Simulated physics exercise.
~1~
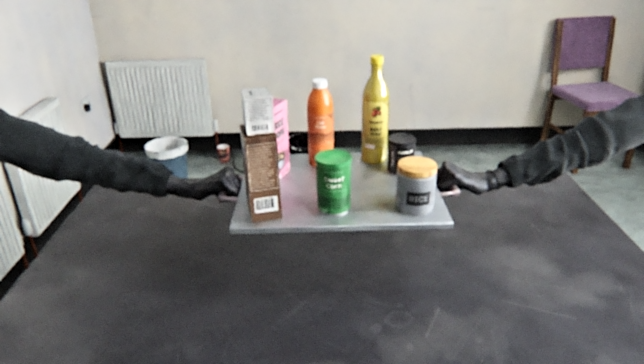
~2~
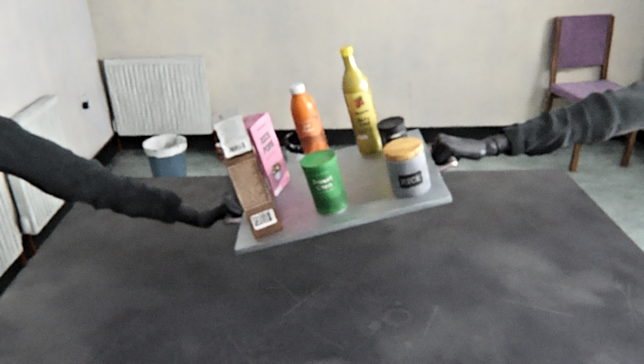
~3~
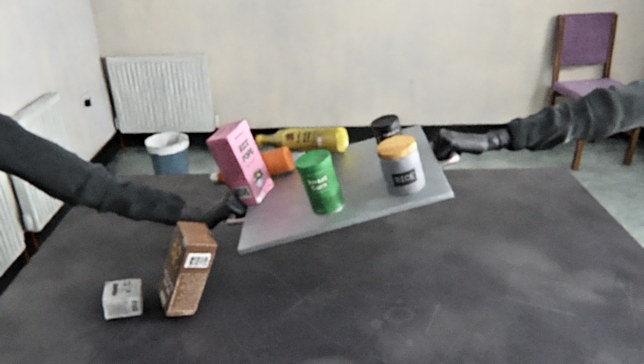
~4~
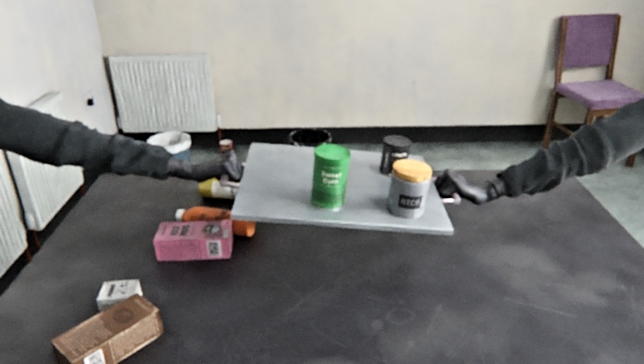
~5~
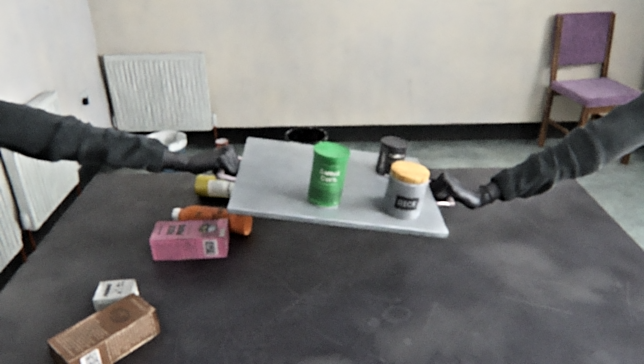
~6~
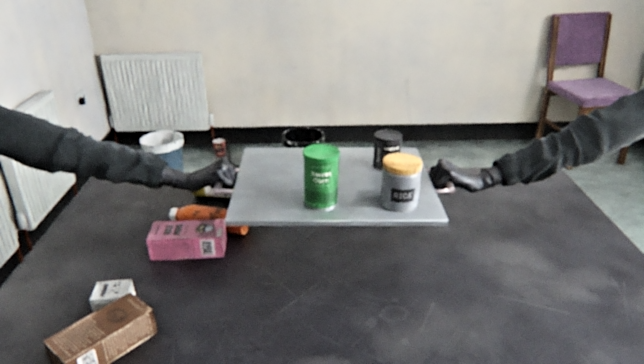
Two hands tip a tray left, spilling five items, then level it with three standing.
